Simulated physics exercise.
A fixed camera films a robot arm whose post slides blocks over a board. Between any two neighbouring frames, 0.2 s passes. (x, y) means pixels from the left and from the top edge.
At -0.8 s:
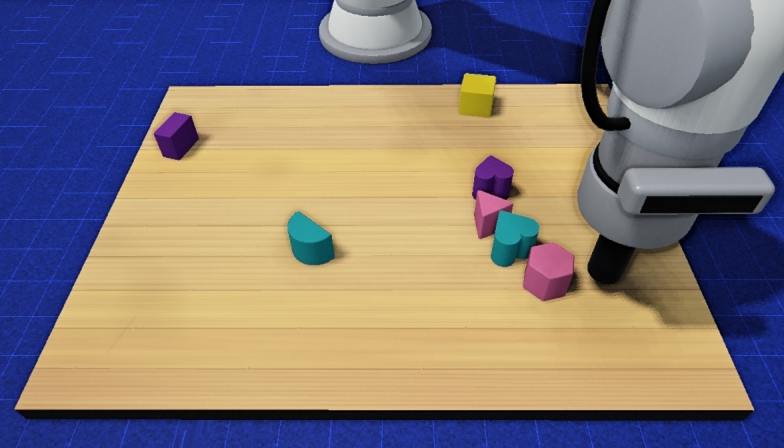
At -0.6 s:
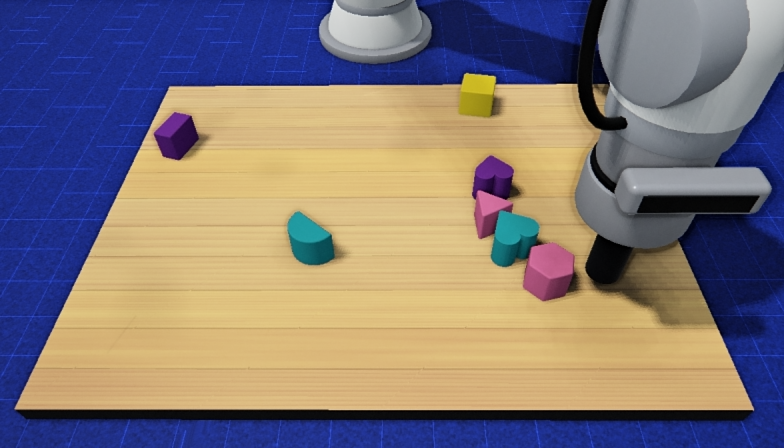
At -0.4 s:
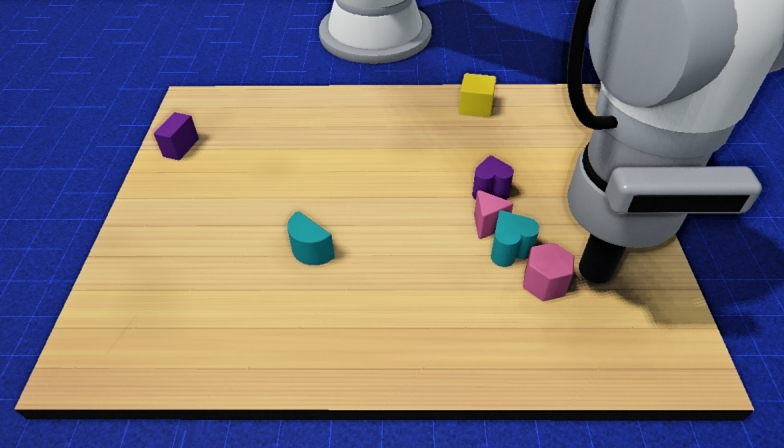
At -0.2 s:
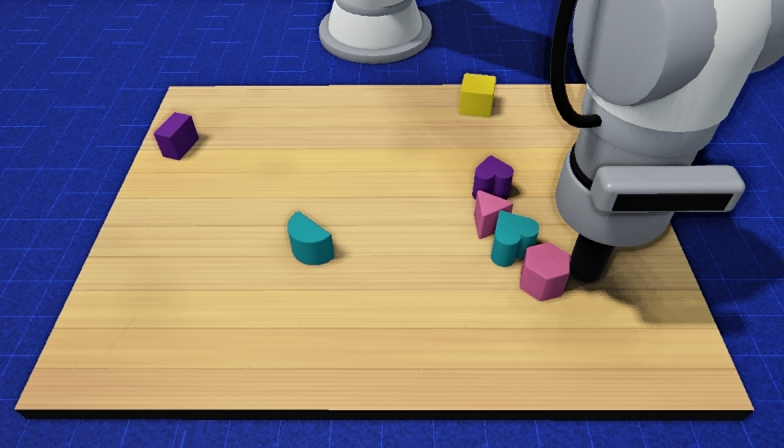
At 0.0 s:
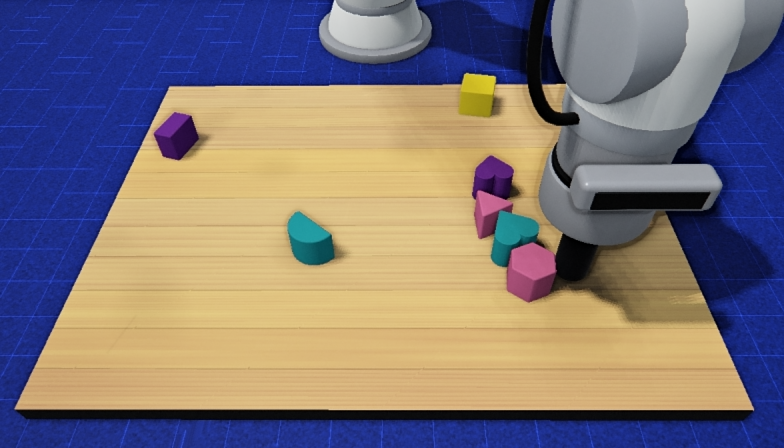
A robot arm with a black post moved slowly left across a wooden board scattered with coloured blocks, then pushed the pink six-sided block a little way left, just below the turquoise heart.
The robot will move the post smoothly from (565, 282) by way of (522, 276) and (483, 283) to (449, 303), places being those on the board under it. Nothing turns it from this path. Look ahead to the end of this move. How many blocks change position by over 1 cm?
1.
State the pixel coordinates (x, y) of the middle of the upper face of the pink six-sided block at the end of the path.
The centre of its top face lies at (411, 284).
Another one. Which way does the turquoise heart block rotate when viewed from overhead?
It turns round clockwise.
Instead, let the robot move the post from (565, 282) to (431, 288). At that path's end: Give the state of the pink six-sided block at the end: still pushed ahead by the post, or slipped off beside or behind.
Prediction: Still leading.
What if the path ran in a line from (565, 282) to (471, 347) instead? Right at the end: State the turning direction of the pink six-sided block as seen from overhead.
The turn is clockwise.
On the path given first. One third of the way, post (525, 262); turquoise heart block (511, 226), turned 15° clockwise; pink six-sided block (492, 262), turned 25° anticlockwise.
Two thirds of the way, post (484, 270); turquoise heart block (510, 226), turned 20° clockwise; pink six-sided block (450, 271), turned 30° anticlockwise.
At the end, post (451, 290); pink triangle not moved; turquoise heart block (510, 226), turned 20° clockwise; pink six-sided block (411, 284).
